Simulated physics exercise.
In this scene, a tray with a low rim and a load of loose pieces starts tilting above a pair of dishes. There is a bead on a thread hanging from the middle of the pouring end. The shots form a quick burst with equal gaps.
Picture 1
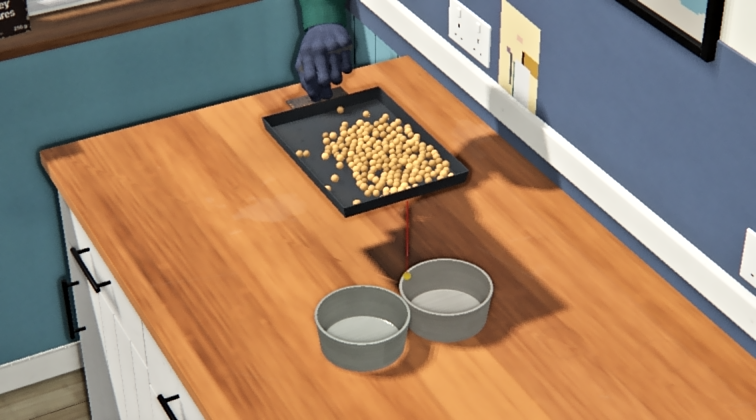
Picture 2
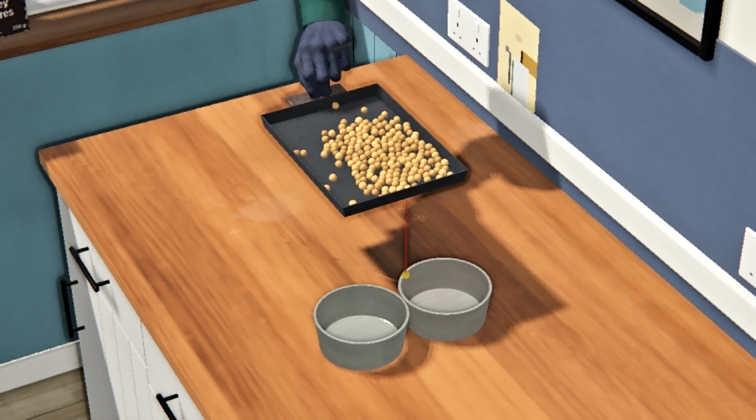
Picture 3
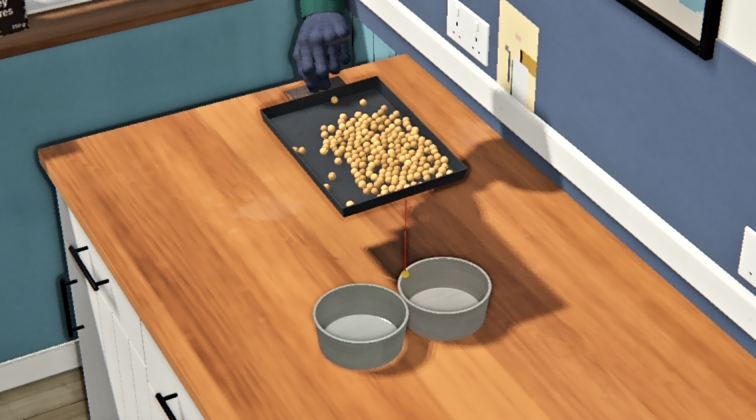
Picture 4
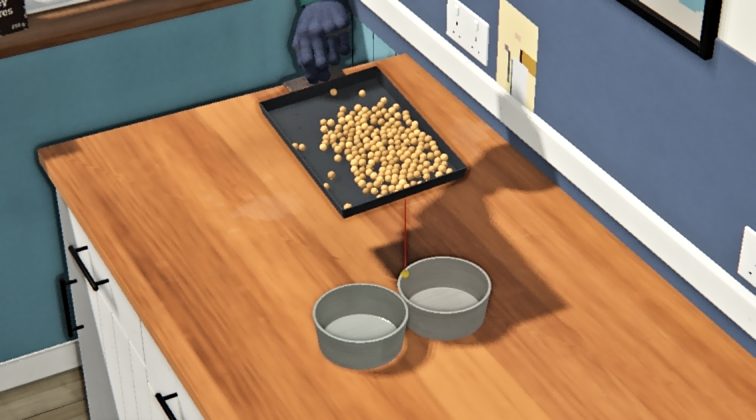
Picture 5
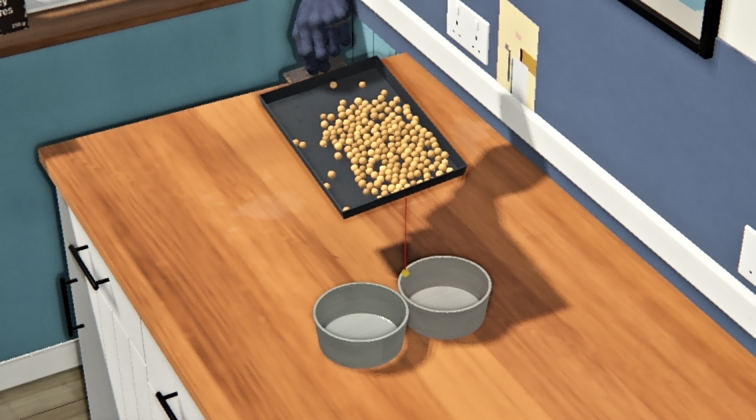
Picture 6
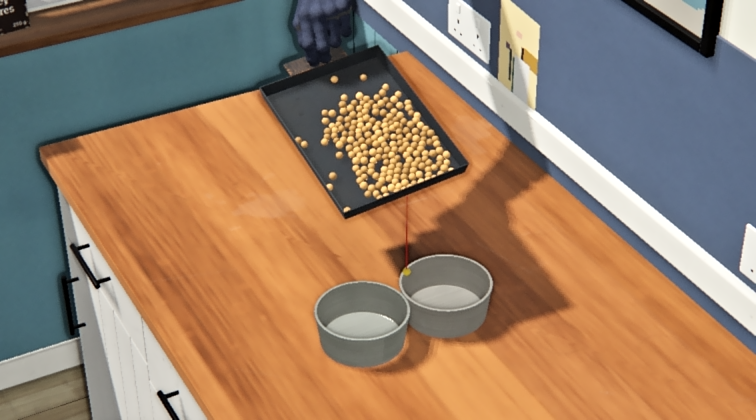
A gloved hand gradually tilts a dark tray of round wooden beads above two grey dishes.
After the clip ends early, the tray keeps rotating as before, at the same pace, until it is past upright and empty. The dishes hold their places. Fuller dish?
Left-hand.
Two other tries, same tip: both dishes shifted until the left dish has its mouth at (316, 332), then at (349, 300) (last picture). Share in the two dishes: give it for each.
First about 80, then 90 per cent.
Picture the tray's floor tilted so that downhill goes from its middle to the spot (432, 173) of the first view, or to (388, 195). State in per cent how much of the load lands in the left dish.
Case one 0 %; case two 60 %.
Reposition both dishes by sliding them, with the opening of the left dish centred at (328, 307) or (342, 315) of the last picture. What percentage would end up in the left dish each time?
80 %, 90 %.
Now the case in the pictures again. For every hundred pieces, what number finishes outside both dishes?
Near 10 in a hundred.
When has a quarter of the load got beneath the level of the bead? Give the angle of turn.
It has tipped about 80 degrees.
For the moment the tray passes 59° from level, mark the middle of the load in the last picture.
(379, 173).
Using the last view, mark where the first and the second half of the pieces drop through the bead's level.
At (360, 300) for the first part, then at (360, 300) for the others.
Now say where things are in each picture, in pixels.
Corners of the pouring end at (345, 206) and (465, 170), level; middle of the load at (385, 158), round wooden beads; left dish at (384, 352); right dish at (469, 323); bead on its thread at (407, 276), in the first picture.
Corners of the pouring end at (344, 205) and (464, 169), level; middle of the load at (383, 157), in the second picture.
Corners of the pouring end at (344, 206) and (463, 167), tipped barely, lowest at the left corner; middle of the load at (383, 153), in the third picture.
Corners of the pouring end at (344, 208) and (463, 166), tipped a little, lowest at the left corner; middle of the load at (383, 150), a small part on the move, in the fourth picture.
Corners of the pouring end at (344, 209) and (464, 165), tipped a little, lowest at the left corner; middle of the load at (383, 147), a small part on the move, in the fifth picture.
Corners of the pouring end at (345, 210) and (465, 163), tipped clearly, lowest at the left corner; middle of the load at (385, 146), nearly all on the move; left dish at (384, 348); right dish at (469, 319), in the sixth picture.
Soon after the last picture, tray tipped steeply; nearly all on the tray; a stray few in the left dish; a stray few in the air.
A little later, tray tipped right over; a small part on the tray; most in the left dish; a stray few in the right dish; a stray few outside both; a small part in the air.
Later still, tray tipped past a quarter turn; nearly all in the left dish; a stray few in the right dish; a small part outside both.
By the end, tray tipped past a quarter turn; nearly all in the left dish; a stray few in the right dish; a small part outside both.
